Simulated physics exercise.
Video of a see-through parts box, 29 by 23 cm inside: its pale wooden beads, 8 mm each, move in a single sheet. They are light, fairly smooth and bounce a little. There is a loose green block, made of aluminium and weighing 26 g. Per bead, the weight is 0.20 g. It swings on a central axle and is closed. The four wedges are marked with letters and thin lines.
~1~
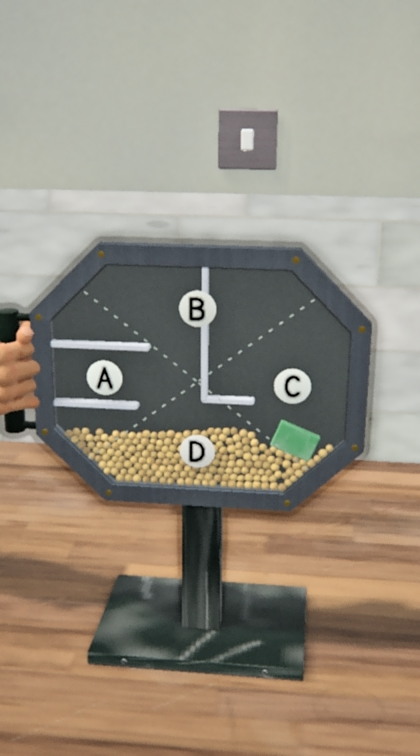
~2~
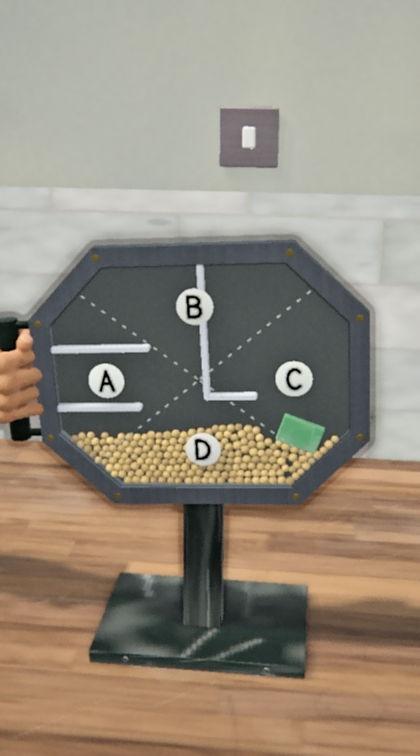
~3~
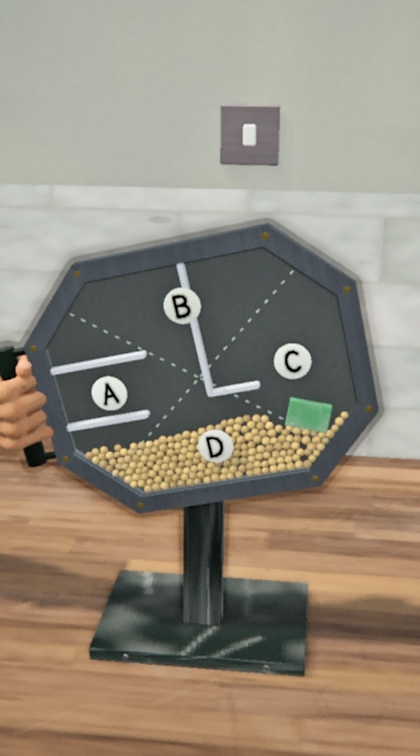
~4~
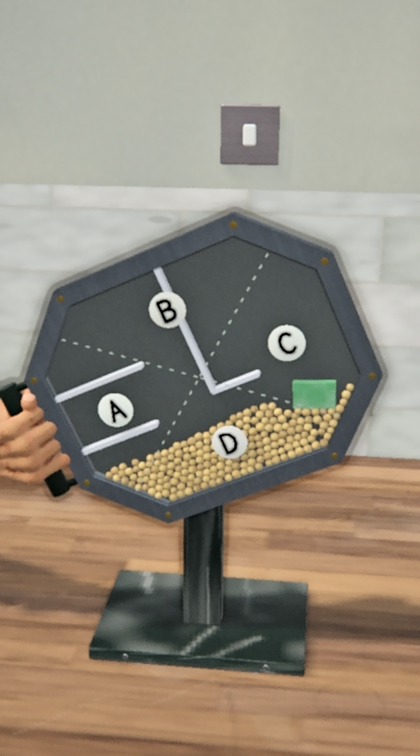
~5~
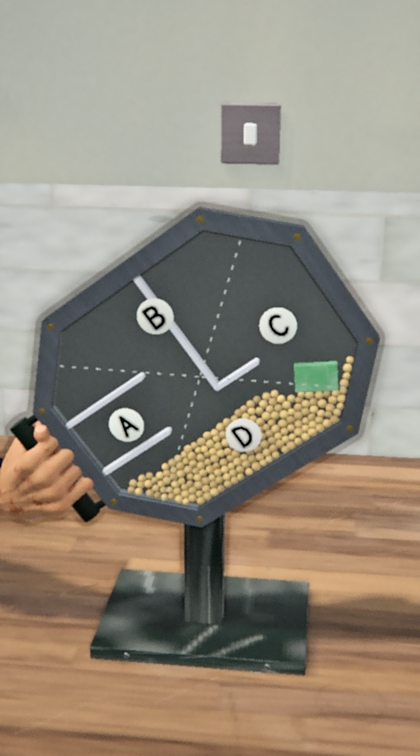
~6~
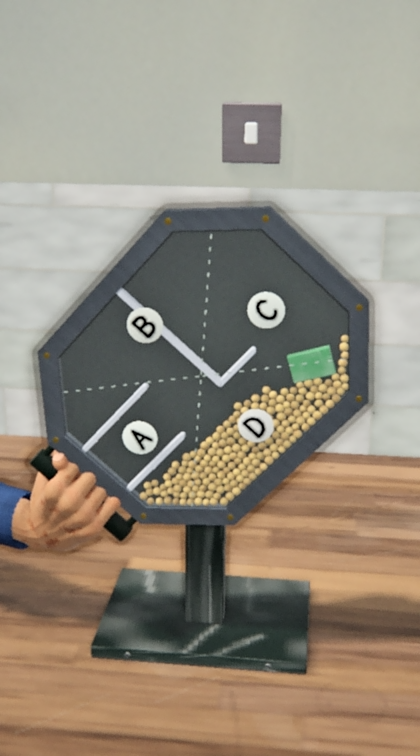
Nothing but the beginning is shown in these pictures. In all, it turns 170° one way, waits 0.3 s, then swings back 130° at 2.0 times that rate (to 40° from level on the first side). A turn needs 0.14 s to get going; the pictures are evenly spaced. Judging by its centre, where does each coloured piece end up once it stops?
A.
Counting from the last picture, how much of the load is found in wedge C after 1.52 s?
Reading: Around 0 per cent of the load.
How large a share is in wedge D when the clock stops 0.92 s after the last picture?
Roughly 15 per cent of it.
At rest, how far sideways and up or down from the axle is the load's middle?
Left: About 7 cm; below: About 6 cm.
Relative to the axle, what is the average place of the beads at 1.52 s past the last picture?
Offset: Approx. 1 cm left, 9 cm below.
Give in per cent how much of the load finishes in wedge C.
About 0 per cent.
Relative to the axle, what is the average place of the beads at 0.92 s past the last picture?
Position estimate: Right 8 cm, below 2 cm.
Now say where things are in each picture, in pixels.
The first picture shows level; about 200 beads; beads centred (192, 458); top one (234, 431); green block (295, 441) tilted 22°; A (105, 378), B (198, 309), C (293, 386), D (197, 451).
The second picture shows turned 3° anticlockwise; beads centred (198, 457); top one (239, 427).
The third picture shows turned 13° anticlockwise; beads centred (212, 454); top one (345, 415); wall ends (257, 385), (147, 414), (143, 355).
The fourth picture shows turned 25° anticlockwise; beads centred (228, 451); top one (350, 387); green block (315, 394).
The fifth picture shows turned 36° anticlockwise; beads centred (241, 446); top one (350, 360).
The sixth picture shows turned 48° anticlockwise; beads centred (245, 445); top one (345, 339); green block (312, 364) tilted 16°; A (140, 438), B (145, 325), C (266, 310), D (256, 426).
Then, 0.92 s later than the last picture, it stands 170° anticlockwise; the beads' middle is 8 cm right of and 2 cm below the centre; A 60 %, B 25 %, D 15 %; green block in A.
Then, 1.52 s later than the last picture, it stands 104° anticlockwise; the beads' middle is 1 cm left of and 9 cm below the centre; A 65 %, B 30 %; green block in A.
Then, 1.81 s later than the last picture, it stands 40° anticlockwise; the beads' middle is 8 cm left of and 4 cm below the centre; A 65 %, B 30 %, D 5 %; green block in A.
At rest 2.9 s after the last picture, it stands 40° anticlockwise; A 65 %, B 20 %, C 0 %, D 15 %; green block in A.
